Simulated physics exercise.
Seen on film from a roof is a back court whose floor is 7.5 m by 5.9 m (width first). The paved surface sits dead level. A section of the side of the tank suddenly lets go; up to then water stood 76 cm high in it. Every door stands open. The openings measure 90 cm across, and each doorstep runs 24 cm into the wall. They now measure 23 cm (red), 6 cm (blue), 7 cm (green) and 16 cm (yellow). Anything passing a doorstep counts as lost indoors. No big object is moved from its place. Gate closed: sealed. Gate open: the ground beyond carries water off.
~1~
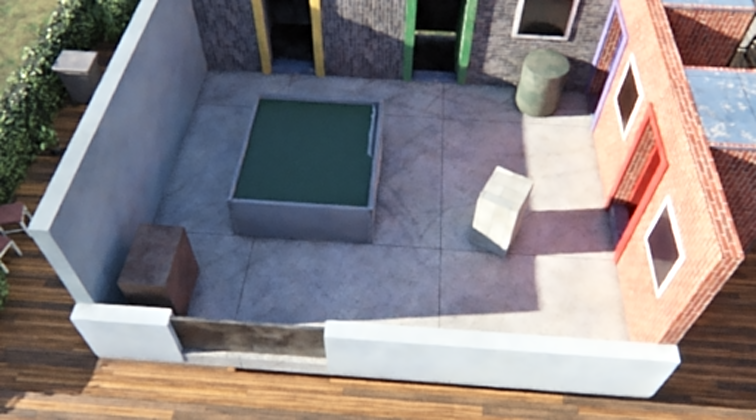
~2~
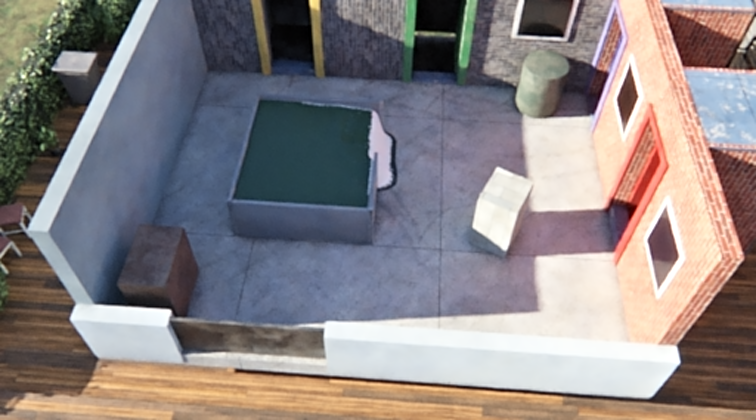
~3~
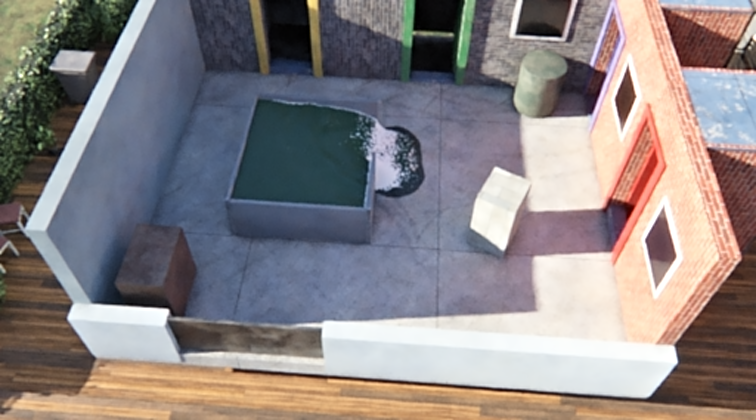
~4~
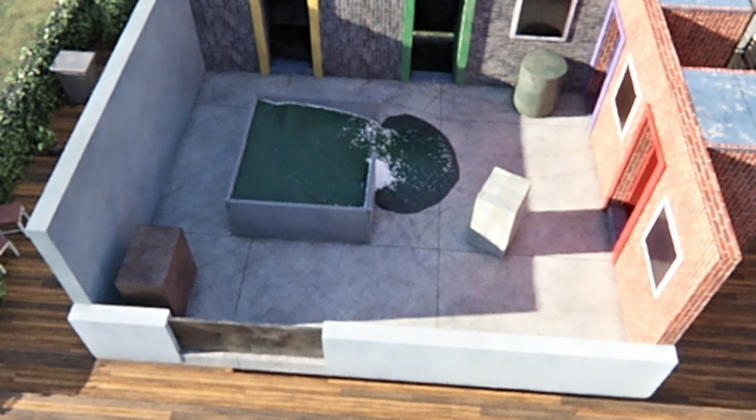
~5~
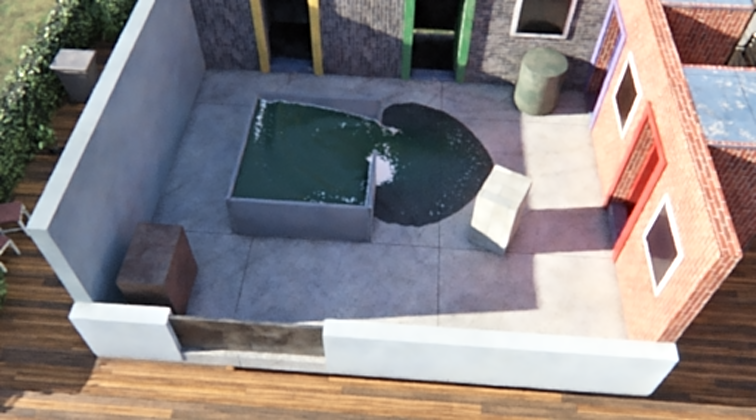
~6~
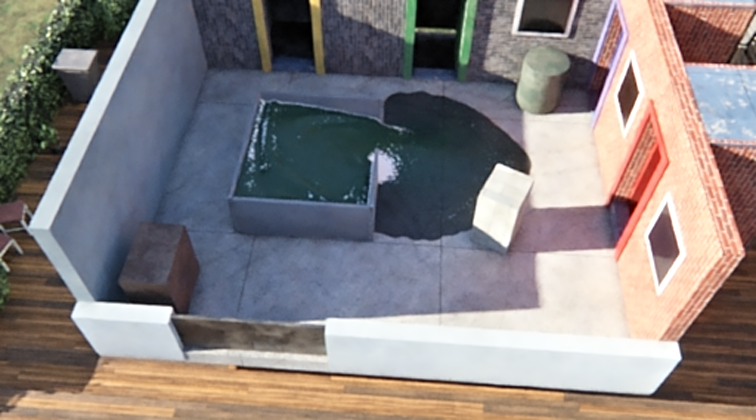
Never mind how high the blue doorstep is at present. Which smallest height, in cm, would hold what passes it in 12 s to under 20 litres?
It would have to be roughly 26 cm high.
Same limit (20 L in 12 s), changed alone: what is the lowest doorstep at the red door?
For red: Close to 21 cm.
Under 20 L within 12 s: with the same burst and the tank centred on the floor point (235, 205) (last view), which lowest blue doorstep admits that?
A minimum of about 27 cm.
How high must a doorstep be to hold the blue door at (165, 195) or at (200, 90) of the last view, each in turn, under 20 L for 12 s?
Roughly 6.5 cm, then roughly 6.5 cm.
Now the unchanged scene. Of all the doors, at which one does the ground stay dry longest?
Yellow.
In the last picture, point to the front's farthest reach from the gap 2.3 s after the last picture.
Near pixel (630, 367).
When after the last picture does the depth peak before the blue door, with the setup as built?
Peak time: Around 1.8 s.
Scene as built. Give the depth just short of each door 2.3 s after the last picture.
Red door 24 cm, blue door 18 cm, green door 12 cm, yellow door 0 cm.
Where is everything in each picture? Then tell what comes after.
Still water, 76 cm deep, in the tank at (311, 150); the blue door at (604, 70) is dry, in the first picture.
The gap is at (377, 151), the front 0.3 m out at (392, 182); the back of the tank holds 76 cm, in the second picture.
The front is at (418, 181), 0.8 m from the gap at (375, 151); 0.9 m2 of floor is wet, 76 cm left at the back, in the third picture.
The front is at (453, 180), 1.4 m from the gap at (375, 152); 2.3 m2 of floor is wet, 76 cm left at the back, in the fourth picture.
The front is at (488, 173), 2.0 m from the gap at (375, 150); 4.0 m2 of floor is wet, 73 cm left at the back, in the fifth picture.
The front is at a hidden place, 2.6 m from the gap at (377, 149); 5.9 m2 of floor is wet, 66 cm left at the back; 1.9 m in a straight line remain to the blue door at (605, 67), in the sixth picture.
Then, 0.7 s after the last picture water covers 30 % of the floor, deepest (39 cm) near (391, 156); 8 cm at the blue door, 0 litres in over its 6 cm doorstep.
Then, 2.3 s after the last picture water covers 45 % of the floor, deepest (30 cm) near (571, 144); 18 cm at the blue door, 114 litres in over its 6 cm doorstep.
Then, 11.3 s after the last picture water covers 100 % of the floor, deepest (12 cm) near (116, 331); 9 cm at the blue door, 365 litres in over its 6 cm doorstep.
At the blue door as built, the water peaked near 20 cm, 1.7 s after the last picture.
Run again over the same 12 s with other heights there, 45 litres in over 22 cm, 9 litres over 29.5 cm. The limit of 20 litres is kept from about 26 cm up.
